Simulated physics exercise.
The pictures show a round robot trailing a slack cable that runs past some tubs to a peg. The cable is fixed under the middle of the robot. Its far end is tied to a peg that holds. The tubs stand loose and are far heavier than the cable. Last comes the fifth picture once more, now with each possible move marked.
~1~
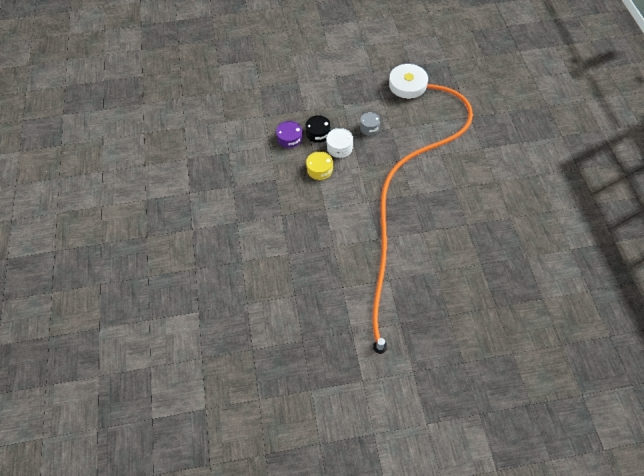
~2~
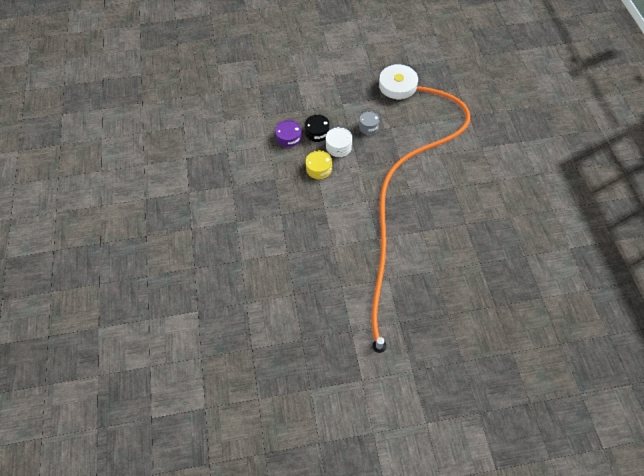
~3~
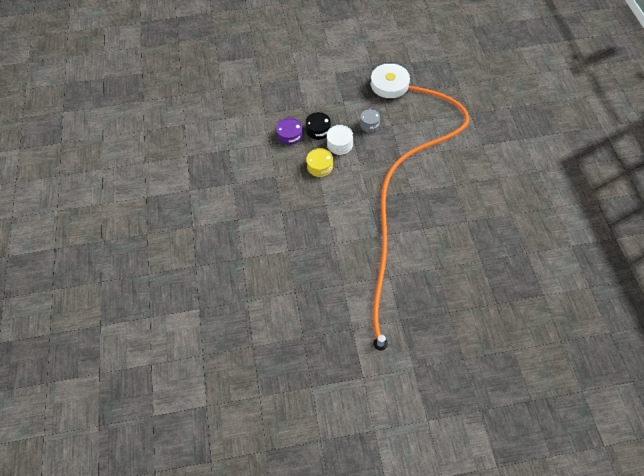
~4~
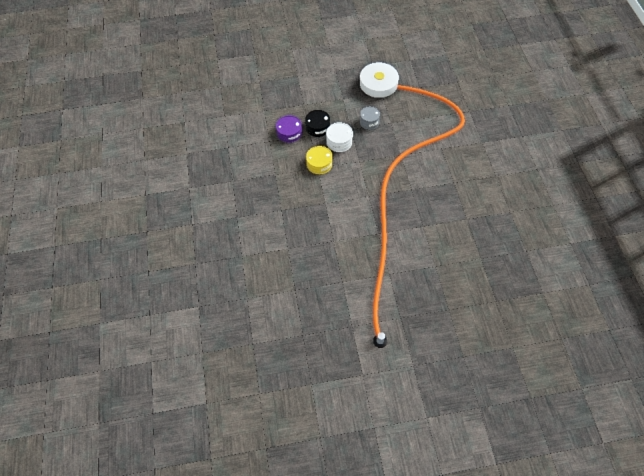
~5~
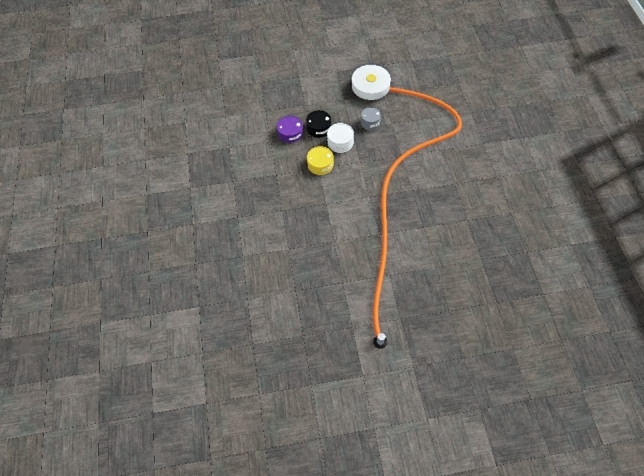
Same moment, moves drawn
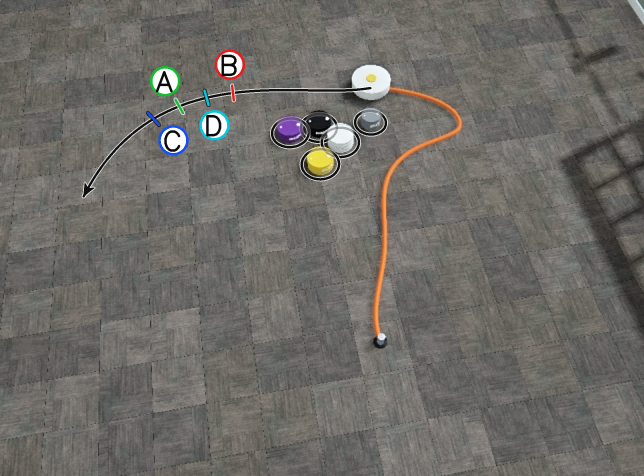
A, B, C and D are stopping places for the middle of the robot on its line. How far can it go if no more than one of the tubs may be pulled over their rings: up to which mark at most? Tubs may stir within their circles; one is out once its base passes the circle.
As far as tick B.
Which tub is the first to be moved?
The grey one.
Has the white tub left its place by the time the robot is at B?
By then, no.
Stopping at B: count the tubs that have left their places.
By then, one.
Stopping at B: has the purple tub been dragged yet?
No.
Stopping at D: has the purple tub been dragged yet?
No.
On the marked copy, A at (179, 106); B at (233, 93); C at (153, 119); D at (207, 98); the route from (371, 88) via (208, 97) to (84, 197).
Taking B. A third of the way, robot (322, 86).
Two thirds of the way, robot (273, 85).
When it is over, robot (232, 88); grey tub (358, 125); one over the rings.
As for the rest, A has five over the rings; C has five over the rings; D has three over the rings.
